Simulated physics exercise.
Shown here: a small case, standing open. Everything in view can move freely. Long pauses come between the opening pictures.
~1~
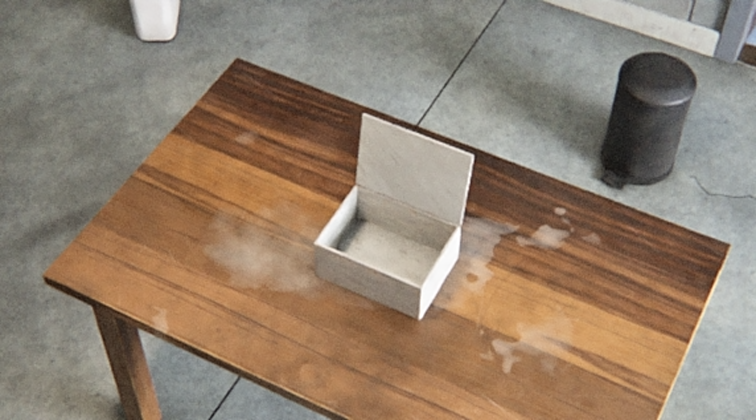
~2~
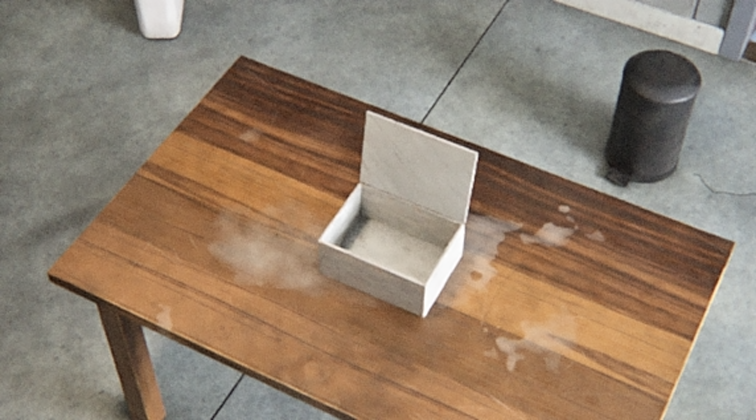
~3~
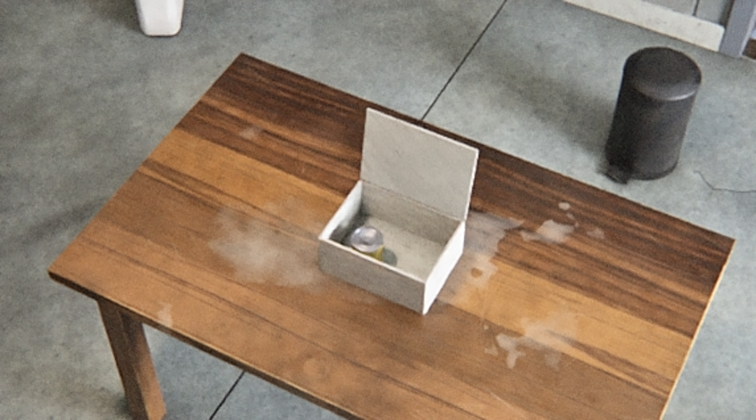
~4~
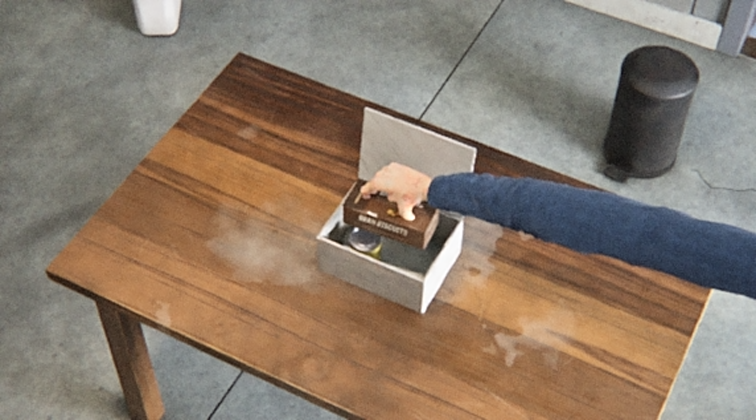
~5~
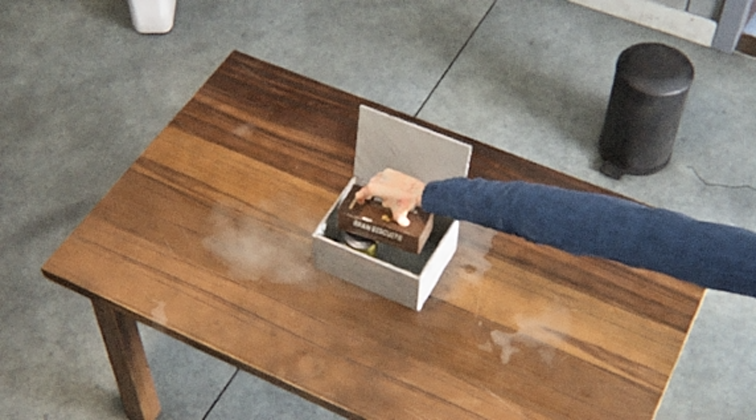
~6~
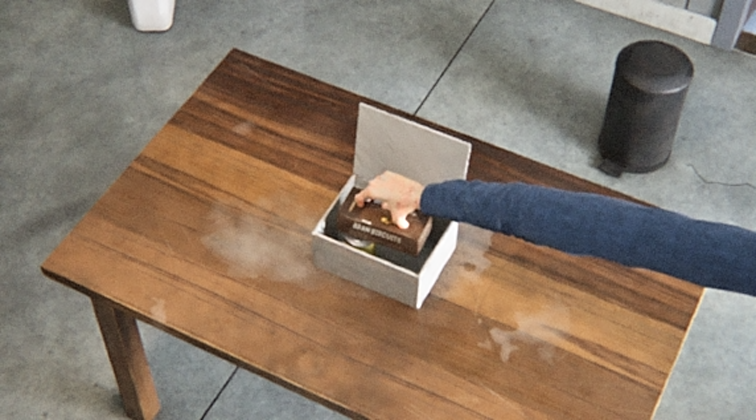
A hand in a blue sleeve lowering a brown carton into an open pale case already holding a tin, on a wooden table.
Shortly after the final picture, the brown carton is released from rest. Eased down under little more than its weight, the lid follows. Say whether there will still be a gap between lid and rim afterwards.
There will be no gap.
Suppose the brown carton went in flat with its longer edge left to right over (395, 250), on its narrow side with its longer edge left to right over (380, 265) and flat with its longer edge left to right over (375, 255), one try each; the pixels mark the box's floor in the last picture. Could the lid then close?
The first time the lid goes down fully, the second time it can't shut, and the third time it can't shut.
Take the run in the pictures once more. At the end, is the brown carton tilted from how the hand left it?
By the end it has leaned over.
Then, 0.70 s later than the last frame, brown carton on its side near (387, 222).
Then, 1.60 s later than the last frame, lid 57° above the rim; brown carton on its side near (386, 224).
Then, 2.00 s later than the last frame, lid 13° above the rim; brown carton on its side near (386, 224).
When it is over, lid shut; lying over in the box, brown carton; yellow tin as before. End places, in pixels of the last picture, brown carton near (386, 224).
